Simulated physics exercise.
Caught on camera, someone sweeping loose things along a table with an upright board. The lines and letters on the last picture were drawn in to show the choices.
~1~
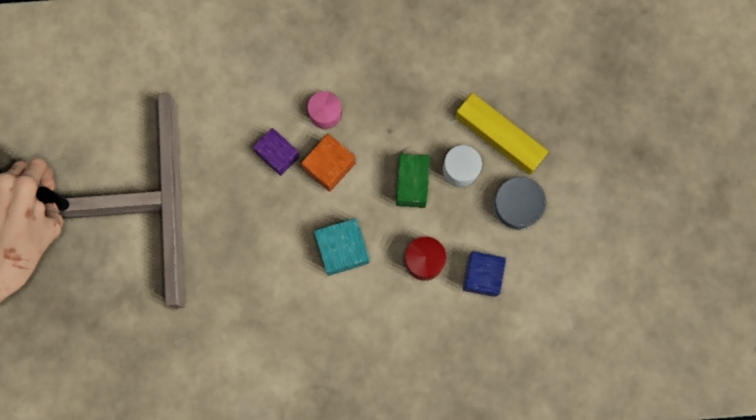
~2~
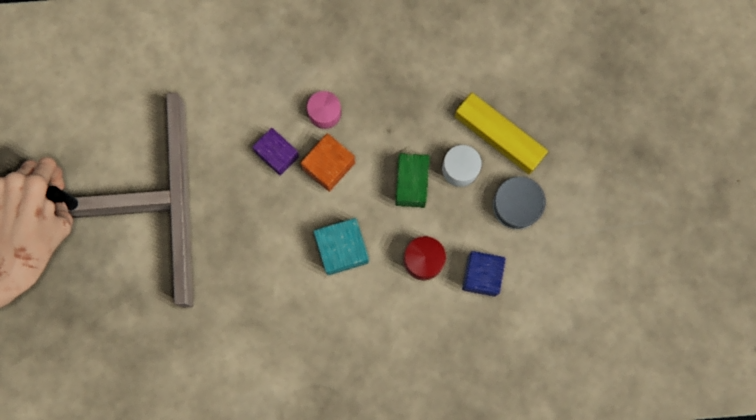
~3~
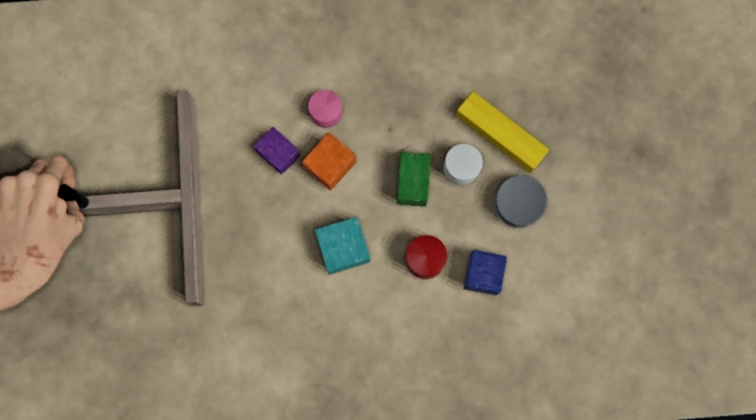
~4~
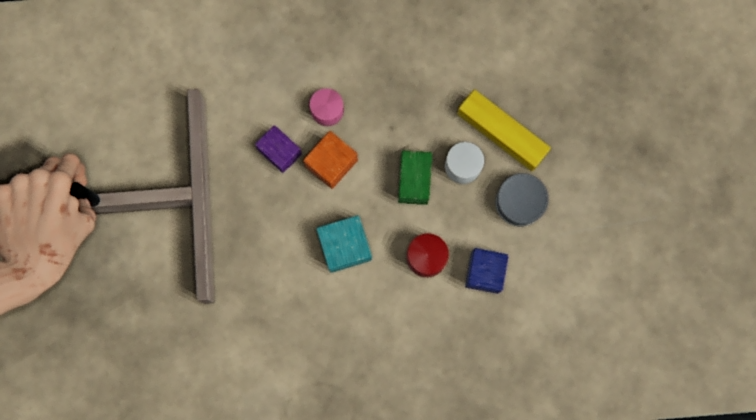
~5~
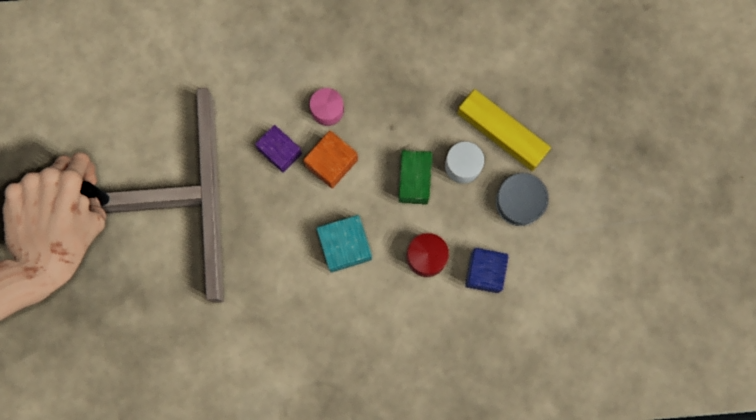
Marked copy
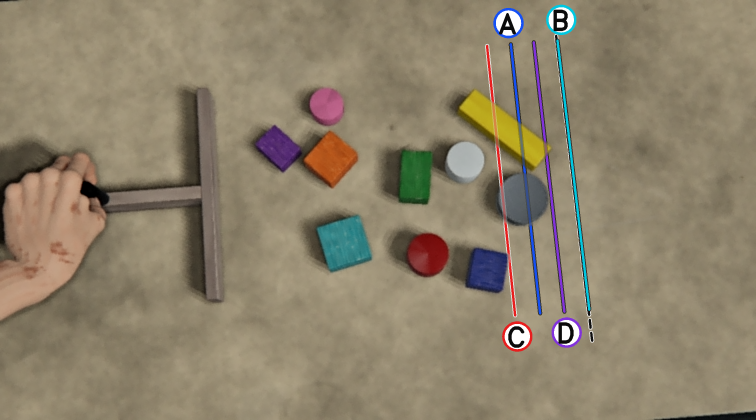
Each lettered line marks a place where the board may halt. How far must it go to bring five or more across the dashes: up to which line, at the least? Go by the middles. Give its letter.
Stop at A.
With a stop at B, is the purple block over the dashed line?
Yes.
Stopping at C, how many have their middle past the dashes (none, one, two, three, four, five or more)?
It has three across.
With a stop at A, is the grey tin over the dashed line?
Yes.
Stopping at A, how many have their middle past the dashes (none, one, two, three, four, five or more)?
Five or more.
On the copy, A at (525, 175); B at (573, 172); C at (501, 177); D at (549, 173); the dashed line at (573, 182).
On A. First, board (322, 182); grey tin (522, 200); yellow stick (503, 131); none across.
Then, board (436, 174); grey tin (537, 205); white tin (528, 157); none across.
Finally, board (526, 167); grey tin (620, 203); white tin (615, 153); five across.
By contrast, B gets nine across, but is farther than needed; C gets only three across; D gets five across, but is farther than needed.
